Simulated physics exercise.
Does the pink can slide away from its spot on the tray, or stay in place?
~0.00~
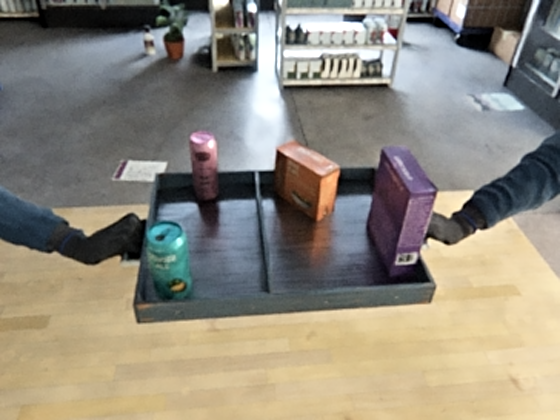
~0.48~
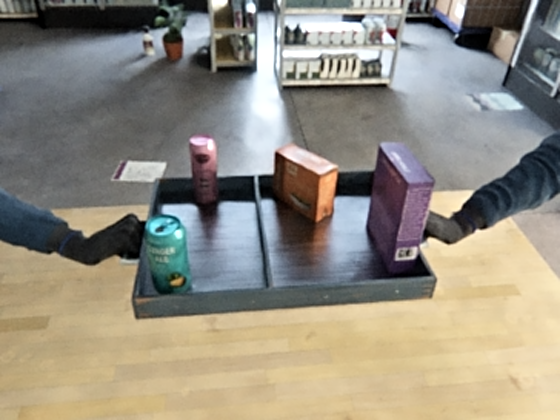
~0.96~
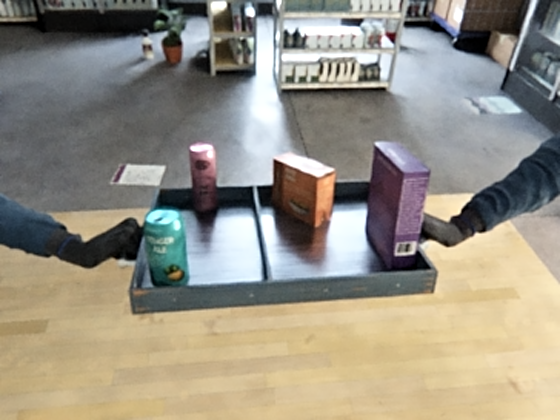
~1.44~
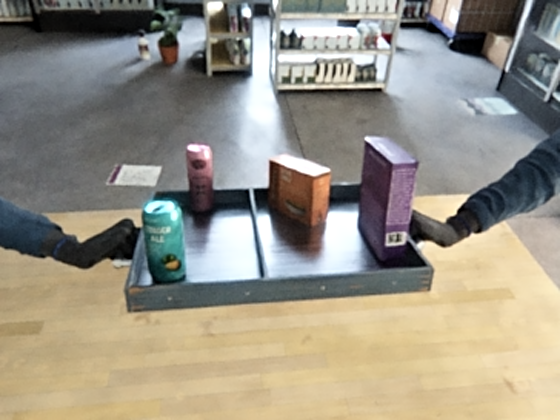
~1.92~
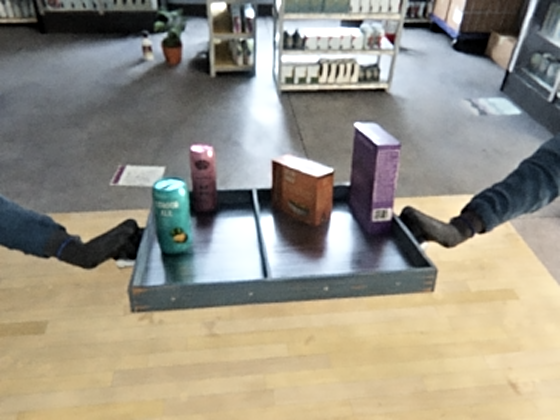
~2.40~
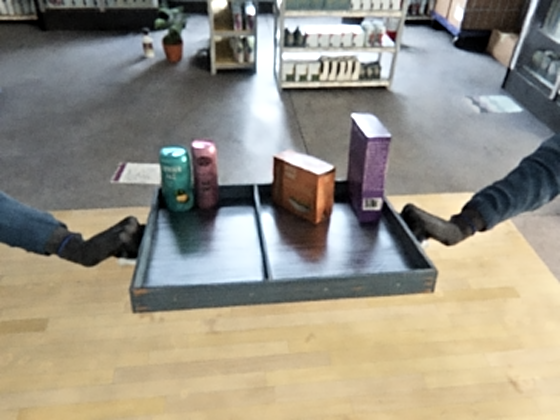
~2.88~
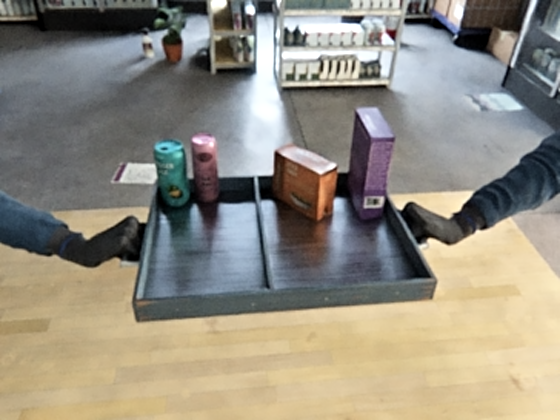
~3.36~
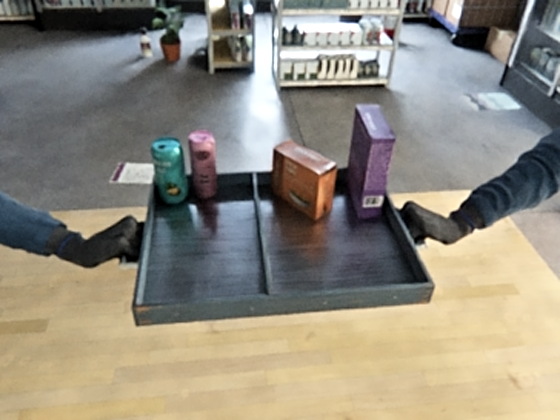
The pink can stays in its spot, while the purple packet shifts towards the far side of the tray.
